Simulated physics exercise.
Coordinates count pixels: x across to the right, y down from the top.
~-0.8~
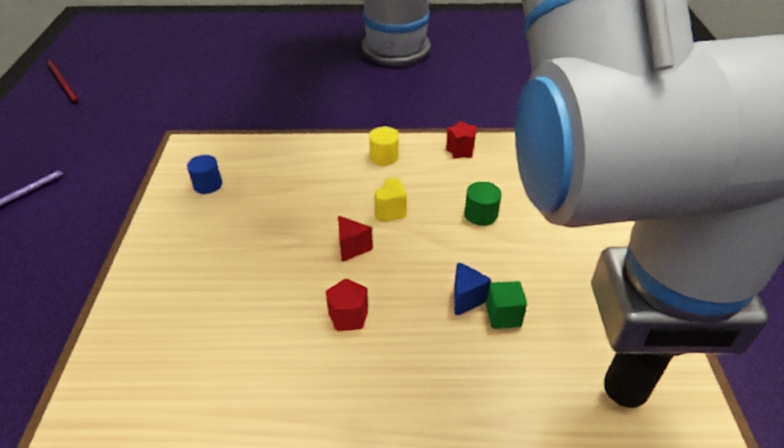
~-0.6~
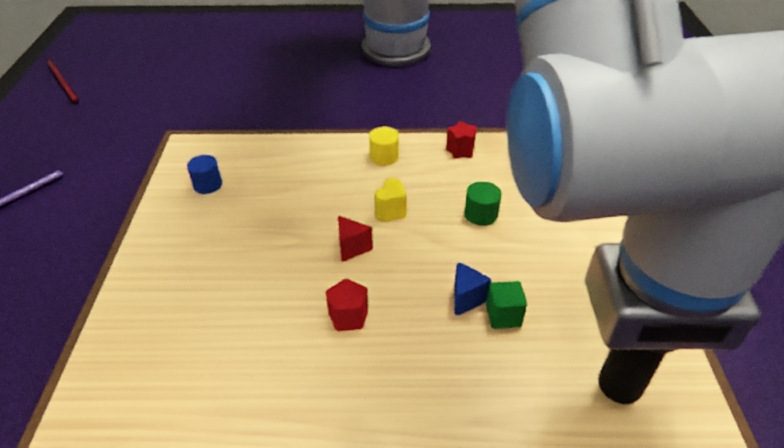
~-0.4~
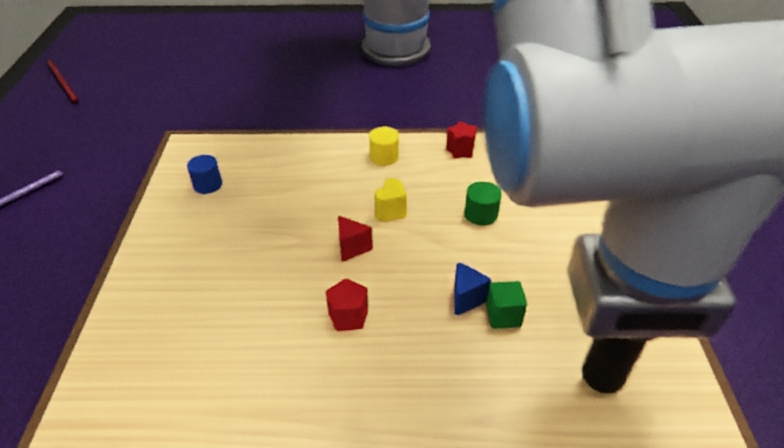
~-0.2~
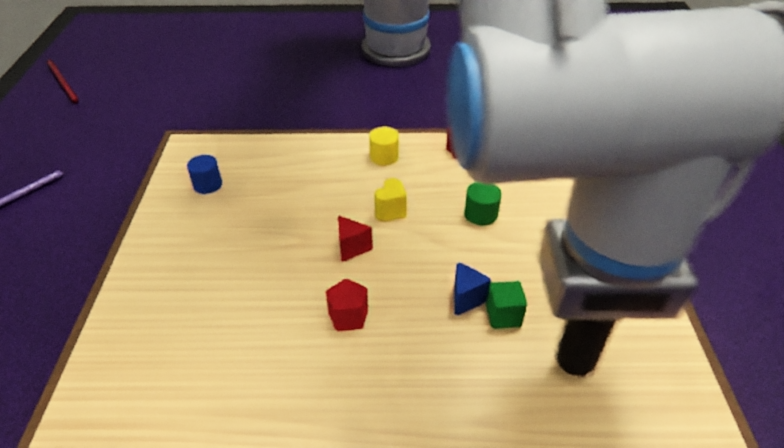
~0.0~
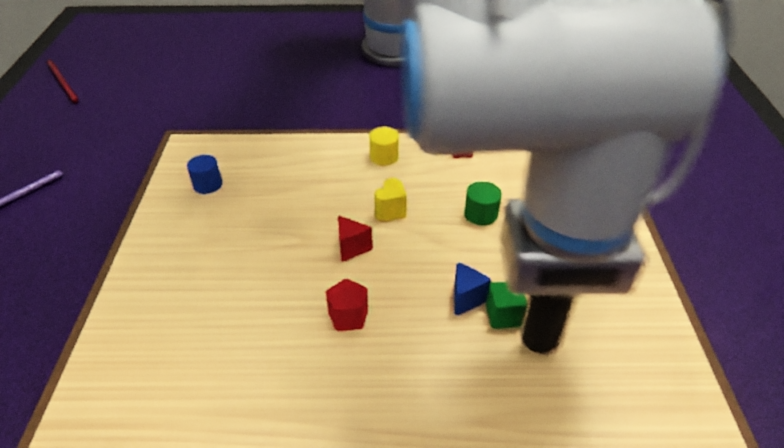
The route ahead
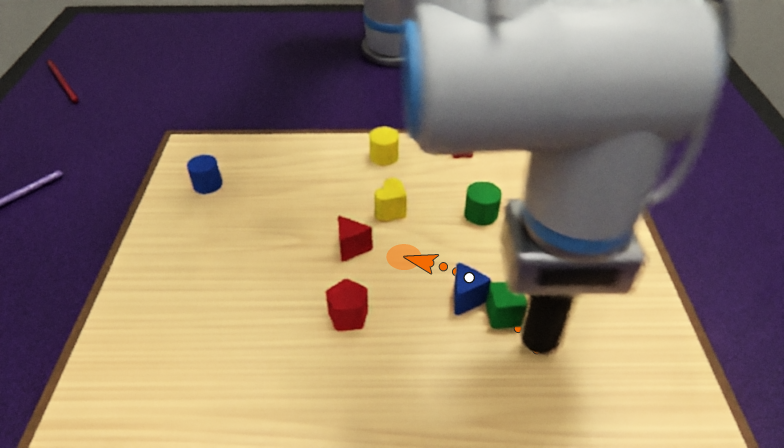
On a light wooden board scattered with red, yellow, green and blue blocks, a bulky white robot arm moved its black stick leftward and slightly up toward the green cube, while the blocks stayed still.
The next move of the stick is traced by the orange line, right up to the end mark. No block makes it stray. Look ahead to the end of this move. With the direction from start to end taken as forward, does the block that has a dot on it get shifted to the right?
I believe not.
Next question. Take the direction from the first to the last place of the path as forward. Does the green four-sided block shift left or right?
It goes toward the right-hand side.
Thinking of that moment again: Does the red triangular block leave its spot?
No
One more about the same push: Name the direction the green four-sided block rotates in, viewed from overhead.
Spins clockwise.
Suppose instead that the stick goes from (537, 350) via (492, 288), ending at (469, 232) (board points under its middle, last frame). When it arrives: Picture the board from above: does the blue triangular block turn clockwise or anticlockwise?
Viewed from above, counterclockwise.
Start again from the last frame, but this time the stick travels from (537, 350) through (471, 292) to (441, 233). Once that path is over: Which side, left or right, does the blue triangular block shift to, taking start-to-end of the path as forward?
Picture yourself facing from the start of the path to its end: The blue triangular block moves off to your left.
Path on the board, from (537, 350) over (499, 306) and (457, 272) to (404, 257); the dot is on the blue triangular block.
What follows on the original path. One third of the way, stick at (500, 294); blue triangular block at (451, 266), turned 80° anticlockwise; green four-sided block at (479, 261), turned 15° anticlockwise.
Two thirds of the way, stick at (457, 260); blue triangular block at (433, 263), turned 105° anticlockwise; green four-sided block at (440, 229), turned 15° anticlockwise.
At the end, stick at (404, 245); red triangular block in place; blue triangular block at (423, 263), turned 130° anticlockwise; green four-sided block at (418, 214), turned 20° clockwise.
